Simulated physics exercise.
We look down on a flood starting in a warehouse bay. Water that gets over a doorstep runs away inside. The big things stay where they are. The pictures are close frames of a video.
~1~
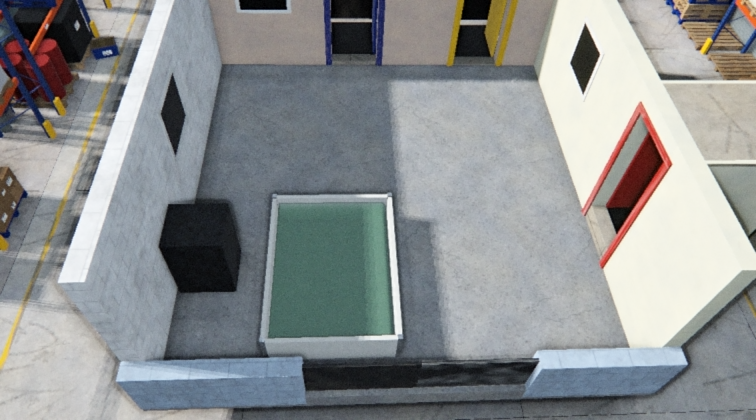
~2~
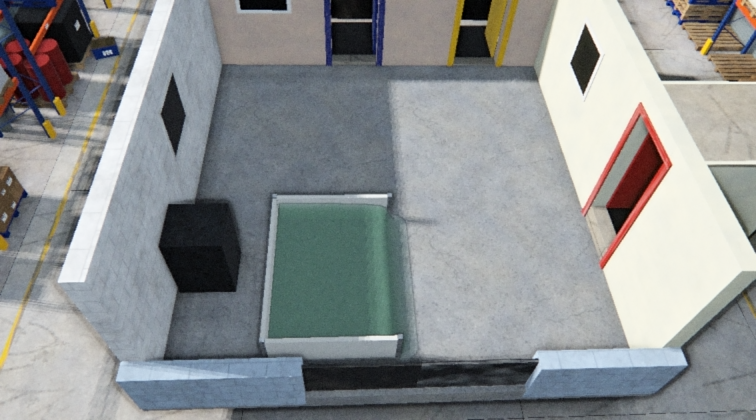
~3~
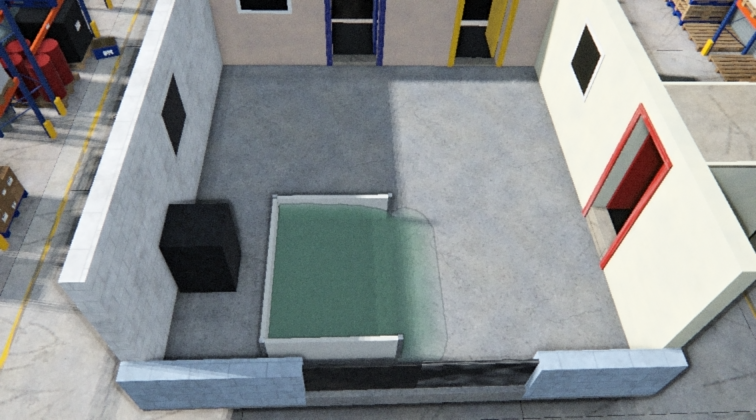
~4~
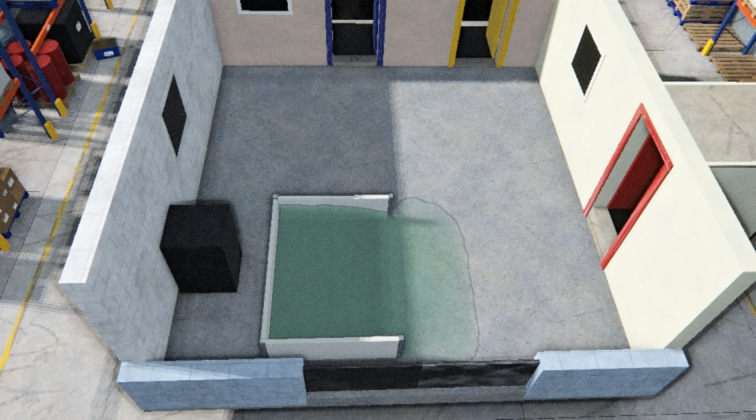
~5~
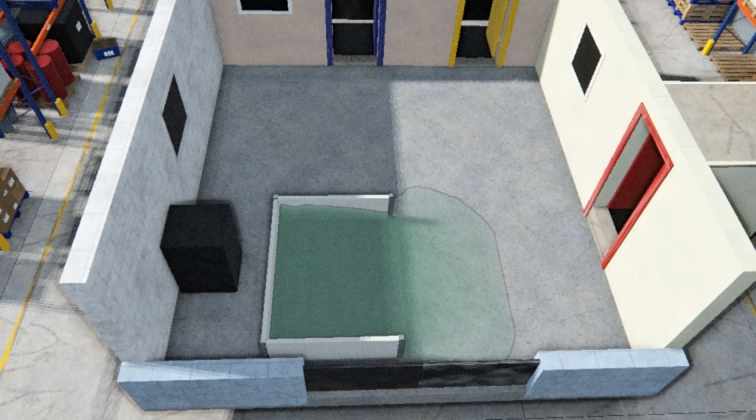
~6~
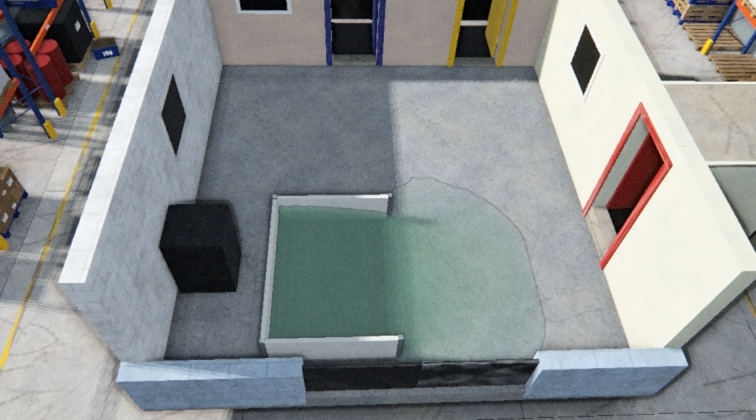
Green-tinted water pours from the tank's open right side and spreads across the grey floor.
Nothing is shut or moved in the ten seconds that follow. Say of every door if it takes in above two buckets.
One by one: The yellow door lets in a lot; the blue door admits no more than that; the red door admits no more than that.
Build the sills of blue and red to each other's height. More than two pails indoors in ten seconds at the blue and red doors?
In short: Blue lets less in; red is over.
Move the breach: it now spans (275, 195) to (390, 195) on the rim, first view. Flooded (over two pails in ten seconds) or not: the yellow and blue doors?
In short: Yellow takes more, blue goes over.
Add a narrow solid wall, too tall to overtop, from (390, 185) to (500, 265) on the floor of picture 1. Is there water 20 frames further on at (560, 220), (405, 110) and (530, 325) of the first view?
One after the other: Wet, no water, covered.
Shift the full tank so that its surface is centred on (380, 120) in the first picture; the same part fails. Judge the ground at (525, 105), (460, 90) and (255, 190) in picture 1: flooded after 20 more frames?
In turn: Under water, flooded, free of water.
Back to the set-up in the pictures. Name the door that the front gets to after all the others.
Last comes the blue one.
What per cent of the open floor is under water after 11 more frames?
I make it 35 per cent.
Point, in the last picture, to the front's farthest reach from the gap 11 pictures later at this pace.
Around (556, 144).
A moment on, water covers 30 % of the floor; the yellow door not reached, the blue door not reached, the red door wet at the sill, nothing in.
Next, water covers 35 % of the floor; the yellow door not reached, the blue door not reached, the red door wet at the sill, nothing in.
Then, water covers 40 % of the floor; the yellow door not reached, the blue door not reached, the red door wet at the sill, nothing in.
Later, water covers 65 % of the floor; the yellow door over two buckets in, the blue door wet at the sill, nothing in, the red door wet at the sill, nothing in.
In the end, water covers 85 % of the floor; the yellow door far over two buckets in, the blue door wet at the sill, nothing in, the red door wet at the sill, nothing in.
